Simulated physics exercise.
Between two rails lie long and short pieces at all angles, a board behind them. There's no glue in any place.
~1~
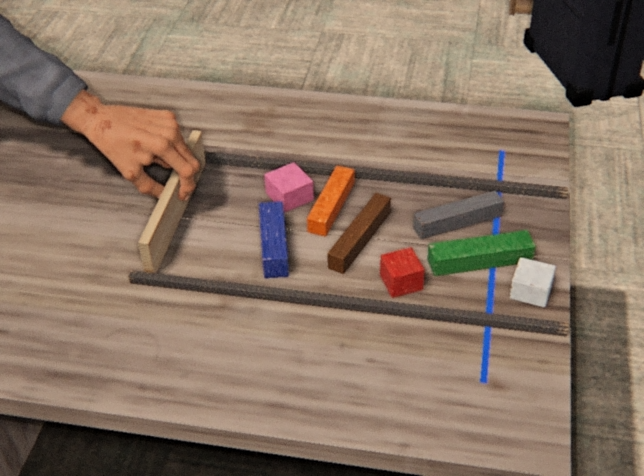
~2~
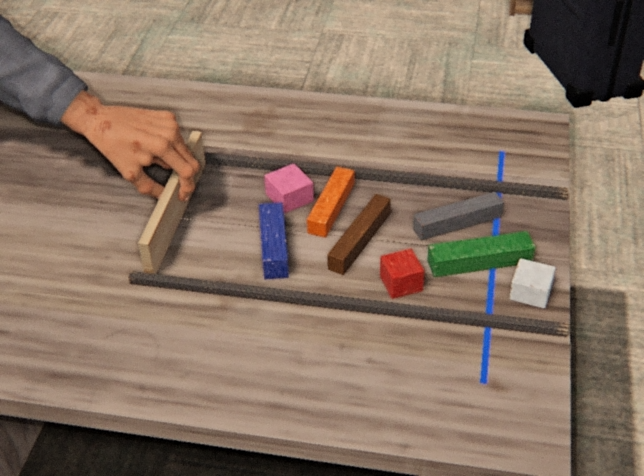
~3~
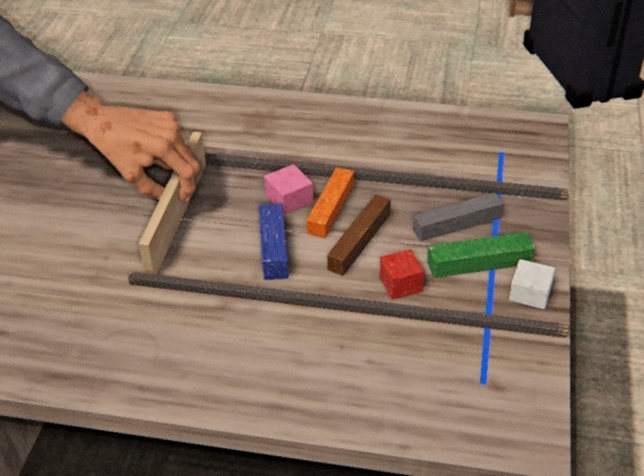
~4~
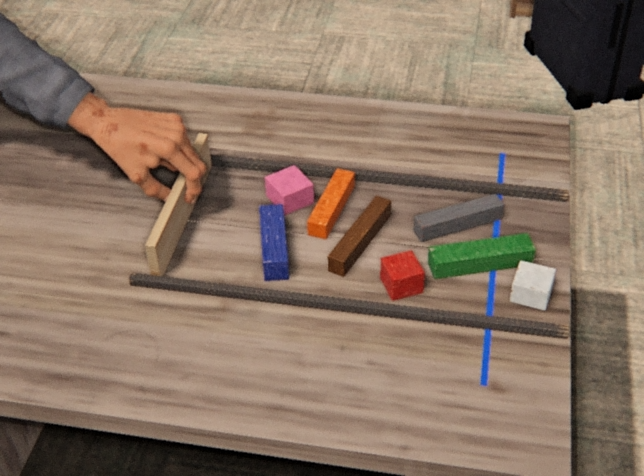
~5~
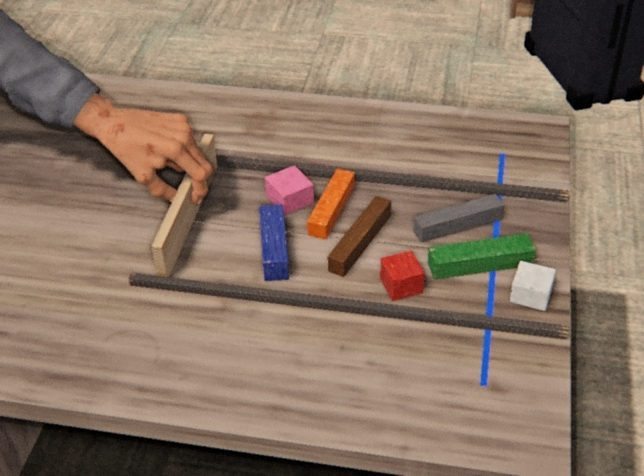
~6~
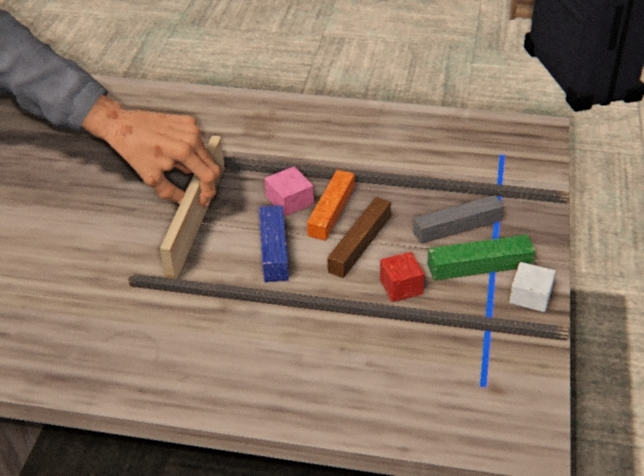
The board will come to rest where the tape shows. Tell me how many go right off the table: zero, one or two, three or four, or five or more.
Three or four go right off.
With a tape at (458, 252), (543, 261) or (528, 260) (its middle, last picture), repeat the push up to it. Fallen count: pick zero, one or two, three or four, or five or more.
Try 1 - no fall at all; try 2 - at least five; try 3 - 5 or more.
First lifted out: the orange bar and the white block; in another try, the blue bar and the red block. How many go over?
1 for the first case, 2 for the second.
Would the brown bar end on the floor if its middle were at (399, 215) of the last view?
Result: It does not come off.
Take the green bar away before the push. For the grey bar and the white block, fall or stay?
Grey bar down, white block down.
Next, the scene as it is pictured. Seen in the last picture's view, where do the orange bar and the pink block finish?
Taking them in turn, first comes (545, 224), then (517, 203).
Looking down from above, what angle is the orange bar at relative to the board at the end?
It sits some 20° out of line.
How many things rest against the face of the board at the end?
It adds up to 2.
Soon after, none off yet; white block at rest near (532, 287); green bar at rest near (481, 257); grey bar at rest near (459, 219).
After that, none off yet; white block at rest near (532, 287); green bar displaced a little near (503, 262); grey bar displaced a little near (489, 229).
In the end, the number that fall off is three or four; gone, grey bar, green bar and white block.
